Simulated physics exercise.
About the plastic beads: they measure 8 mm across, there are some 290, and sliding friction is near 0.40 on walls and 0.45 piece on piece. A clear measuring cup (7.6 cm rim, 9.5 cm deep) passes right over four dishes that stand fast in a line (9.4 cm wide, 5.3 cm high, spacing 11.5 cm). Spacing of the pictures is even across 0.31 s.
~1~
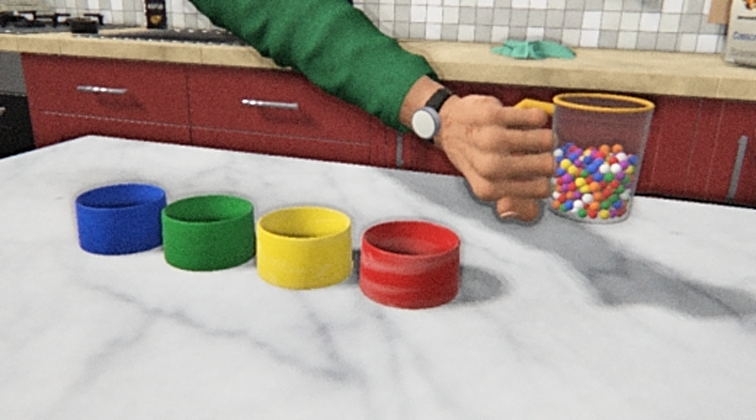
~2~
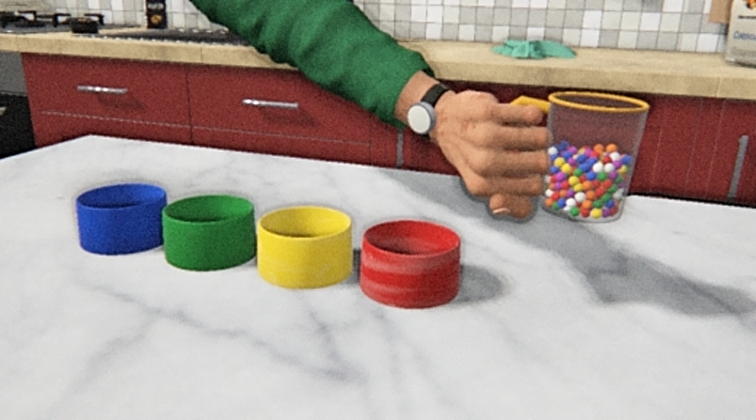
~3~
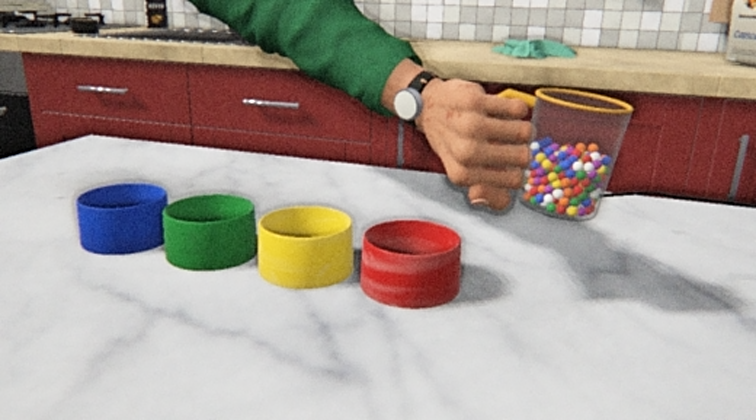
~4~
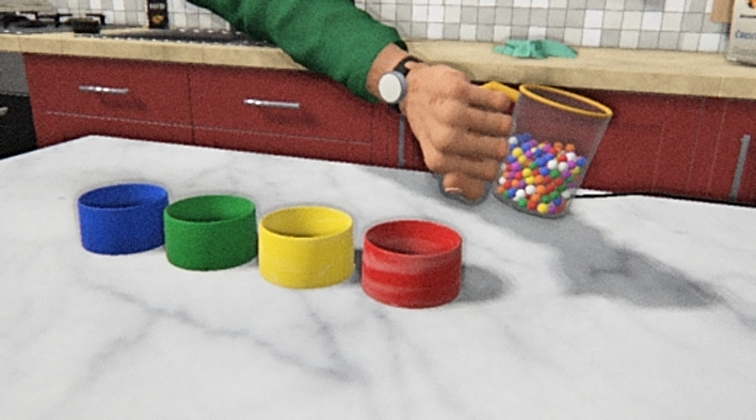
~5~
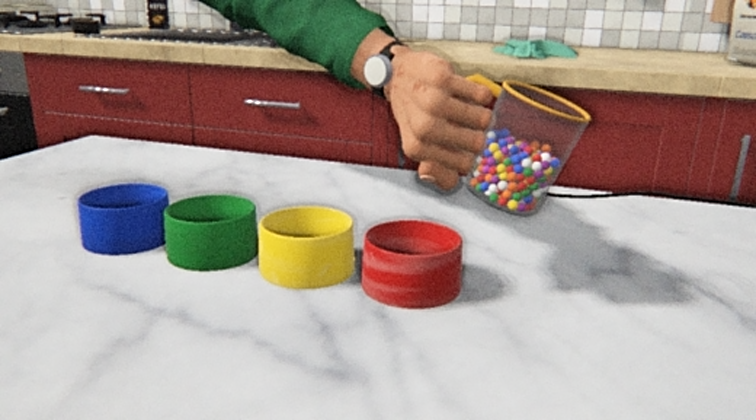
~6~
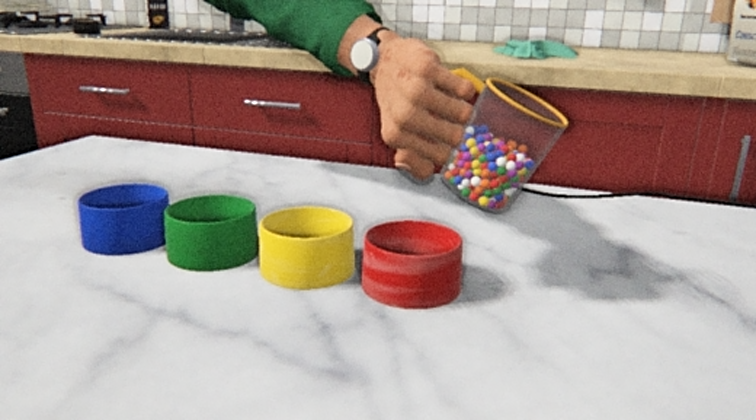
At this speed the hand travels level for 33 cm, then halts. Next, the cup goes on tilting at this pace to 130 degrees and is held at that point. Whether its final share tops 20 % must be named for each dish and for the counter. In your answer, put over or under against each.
Red - under; blue - under; green - under; yellow - over; counter - under.
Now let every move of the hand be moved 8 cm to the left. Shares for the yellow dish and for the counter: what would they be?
I'd expect yellow at 0 and the counter at 20.
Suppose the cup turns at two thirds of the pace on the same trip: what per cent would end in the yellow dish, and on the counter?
That gives yellow 100 with 0 for the counter.
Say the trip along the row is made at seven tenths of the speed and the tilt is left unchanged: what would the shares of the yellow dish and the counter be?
Shares - yellow 70, counter 20.
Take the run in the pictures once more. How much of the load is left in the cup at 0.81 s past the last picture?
Around 95 in a hundred.
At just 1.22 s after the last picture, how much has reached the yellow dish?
By that moment it's near 100 percent.
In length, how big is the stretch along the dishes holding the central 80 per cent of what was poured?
Some 5 centimetres.
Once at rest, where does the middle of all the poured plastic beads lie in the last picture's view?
Roughly (312, 250).
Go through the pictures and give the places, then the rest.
Cup at (595, 158), tilt 0 degrees, lip at (652, 106), moved 0.0 cm; middle of the pieces at (591, 177); red dish at (411, 238); yellow dish at (305, 223); green dish at (209, 209); blue dish at (121, 196), in the first picture.
Cup at (589, 157), tilt 2 degrees, lip at (647, 107), moved 0.5 cm; middle of the pieces at (585, 176), in the second picture.
Cup at (570, 154), tilt 7 degrees, lip at (631, 109), moved 2.2 cm; middle of the pieces at (565, 173), in the third picture.
Cup at (547, 152), tilt 13 degrees, lip at (610, 114), moved 4.2 cm; middle of the pieces at (540, 170), in the fourth picture.
Cup at (523, 150), tilt 19 degrees, lip at (589, 119), moved 6.3 cm; middle of the pieces at (514, 167), in the fifth picture.
Cup at (499, 148), tilt 26 degrees, lip at (566, 124), moved 8.4 cm; middle of the pieces at (489, 164); red dish at (413, 238); yellow dish at (307, 223); green dish at (211, 209); blue dish at (124, 196), in the sixth picture.
Then, 0.48 s after the last picture, tilt 75 degrees; cup holds 100 %.
Then, 0.81 s after the last picture, tilt 109 degrees; cup holds 95 %, yellow 5 %.
Then, 1.22 s after the last picture, tilt 130 degrees; cup holds 0 %, yellow 100 %.
In the end, red 0 %, blue 0 %, green 0 %, yellow 100 %, counter 0 %.
